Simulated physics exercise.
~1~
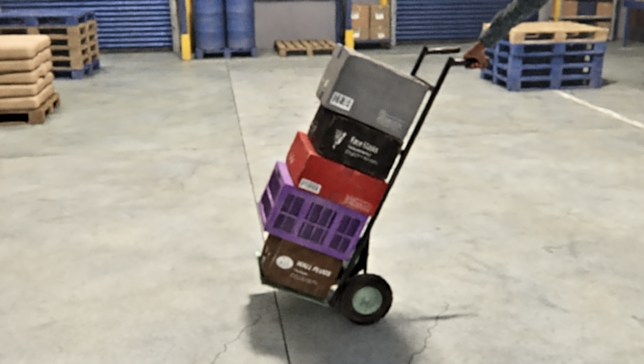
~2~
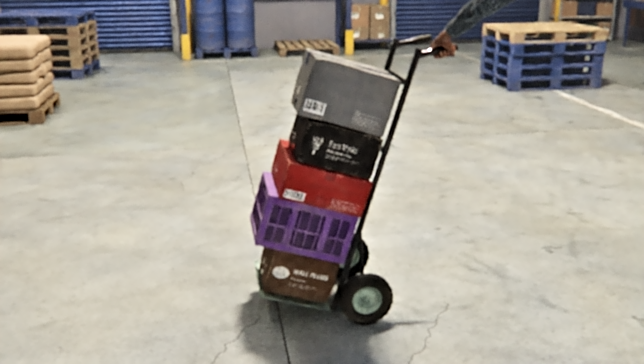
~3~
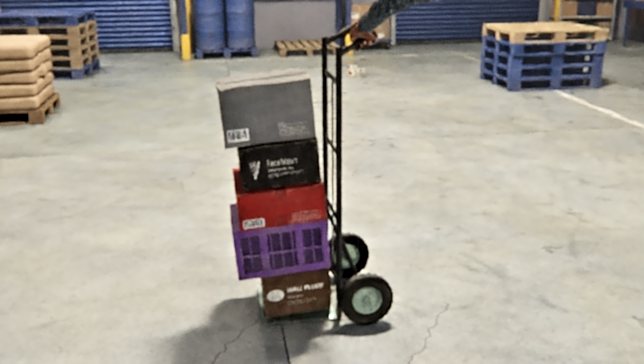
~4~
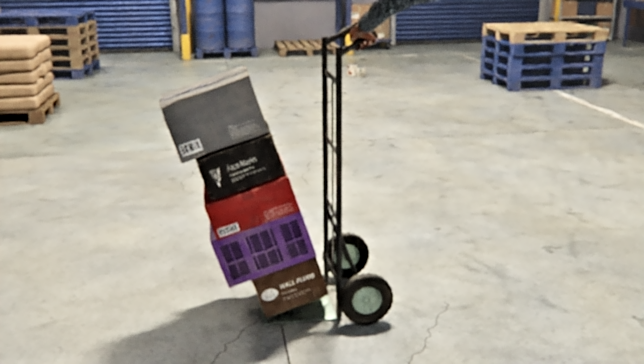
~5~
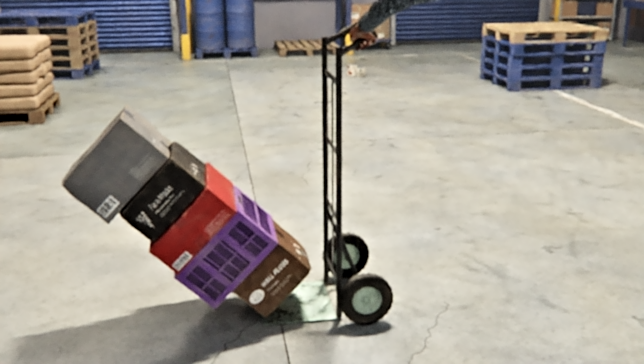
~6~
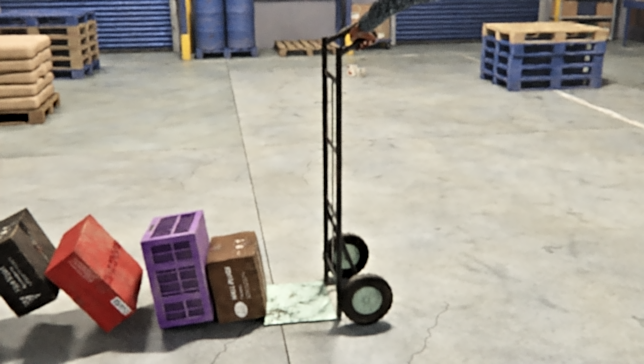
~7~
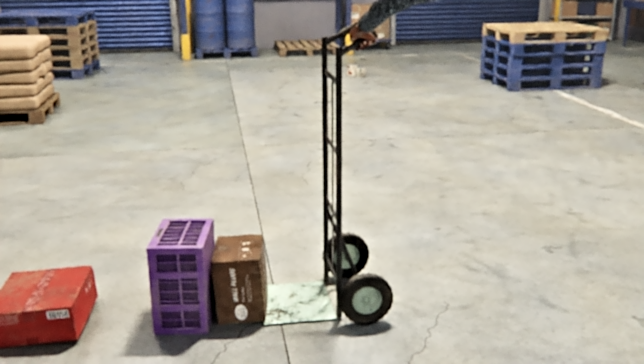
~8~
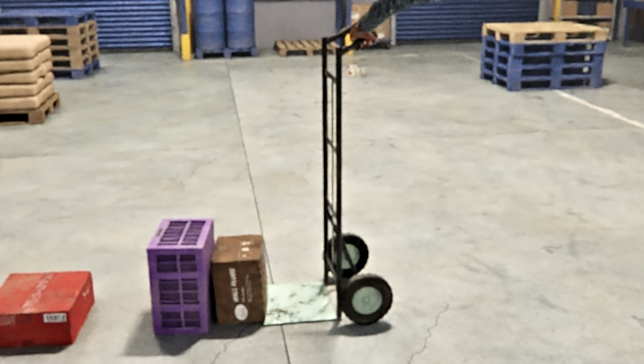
A hand truck stands tilted back on a grey concrete warehouse floor, seen from the side, carrying a brown box, a purple crate, and red, black and grey boxes stacked upward, with blue shutters and pallets behind. A gloved hand at the top right pushes the handle forward until the frame is upright. The stack keeps tipping left, away from the frame, leaning further and then toppling. The grey and black boxes tumble out of view on the left, and the red box rolls over to rest there. Finally, the purple crate and brown box lie tipped beside the bare plate.
